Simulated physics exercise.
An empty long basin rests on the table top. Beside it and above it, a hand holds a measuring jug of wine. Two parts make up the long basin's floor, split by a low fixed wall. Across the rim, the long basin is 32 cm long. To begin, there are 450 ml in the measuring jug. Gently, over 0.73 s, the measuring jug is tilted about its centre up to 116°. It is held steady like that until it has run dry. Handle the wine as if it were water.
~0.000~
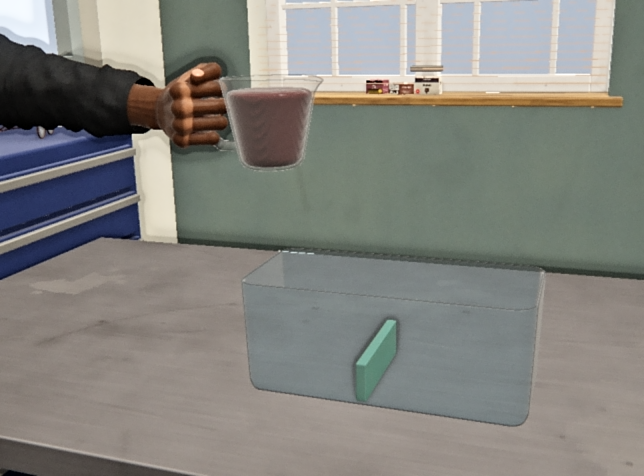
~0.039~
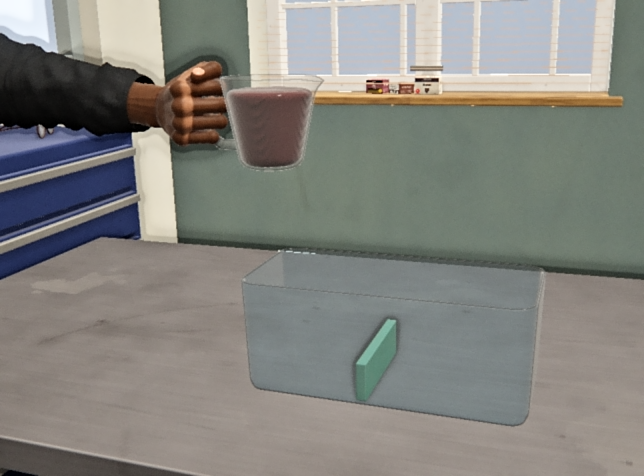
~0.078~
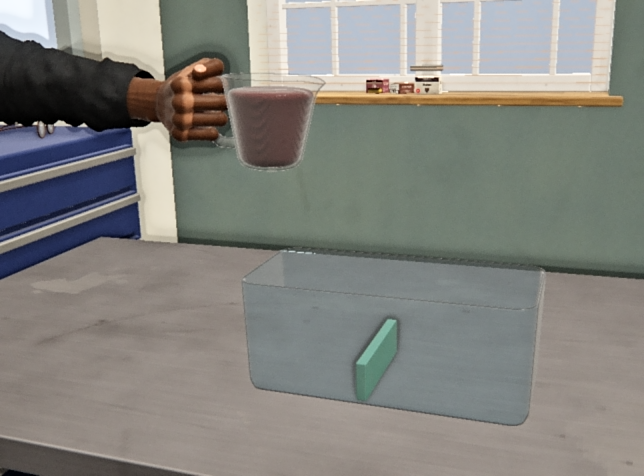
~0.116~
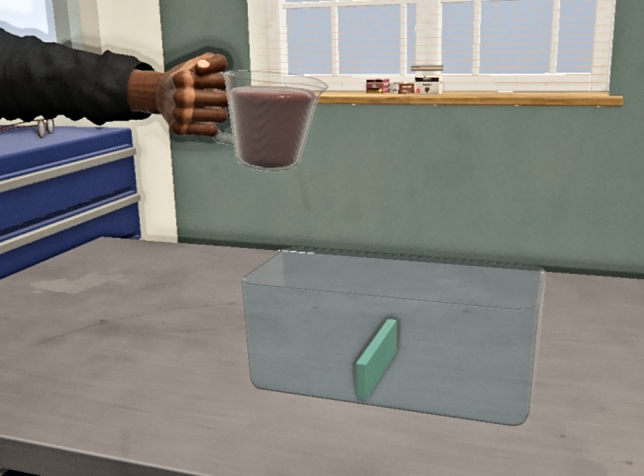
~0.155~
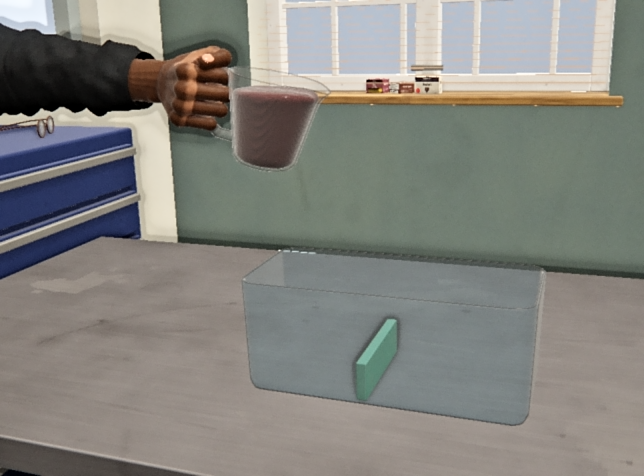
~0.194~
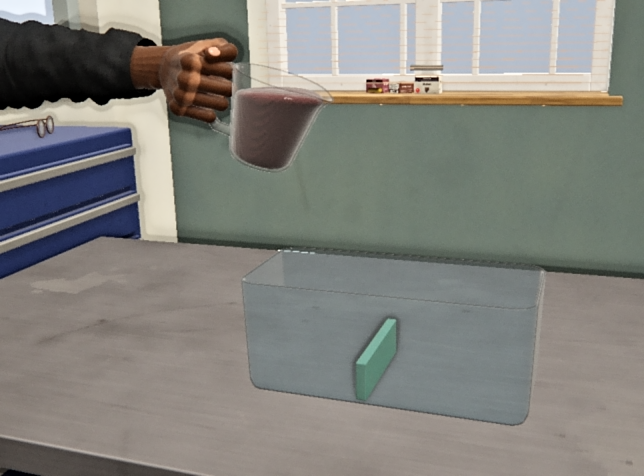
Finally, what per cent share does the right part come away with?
Roughly 51 per cent.
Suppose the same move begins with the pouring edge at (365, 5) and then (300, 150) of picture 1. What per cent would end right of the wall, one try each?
The first try gives around 90 percent, the second around 5 percent.
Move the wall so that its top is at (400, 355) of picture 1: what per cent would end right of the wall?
That would be about 20 in a hundred, I'd say.
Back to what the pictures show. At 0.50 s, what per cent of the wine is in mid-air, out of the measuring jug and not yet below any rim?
38 %.
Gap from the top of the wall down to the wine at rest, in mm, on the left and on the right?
Left 34 mm, right 36 mm.
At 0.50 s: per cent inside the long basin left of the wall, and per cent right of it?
About 1 left, 12 right.
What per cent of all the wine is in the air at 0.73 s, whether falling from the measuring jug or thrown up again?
Estimated airborne part: Roughly 12 per cent.
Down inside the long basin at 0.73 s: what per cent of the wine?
That comes to about 86 percent.
After 0.50 s the tilt is 91° and 49 per cent is still to pour, 1 is left of the wall and 12 right of it.
After 0.73 s the tilt is 116° and 2 per cent is still to pour, 37 is left of the wall and 49 right of it.
After 0.97 s the tilt is 116° and 0 per cent is still to pour, 47 is left of the wall and 50 right of it.
After 1.23 s the tilt is 116° and 0 per cent is still to pour, 47 is left of the wall and 51 right of it.
In the end 47 per cent lies left of the wall, 51 right of it and 2 outside.
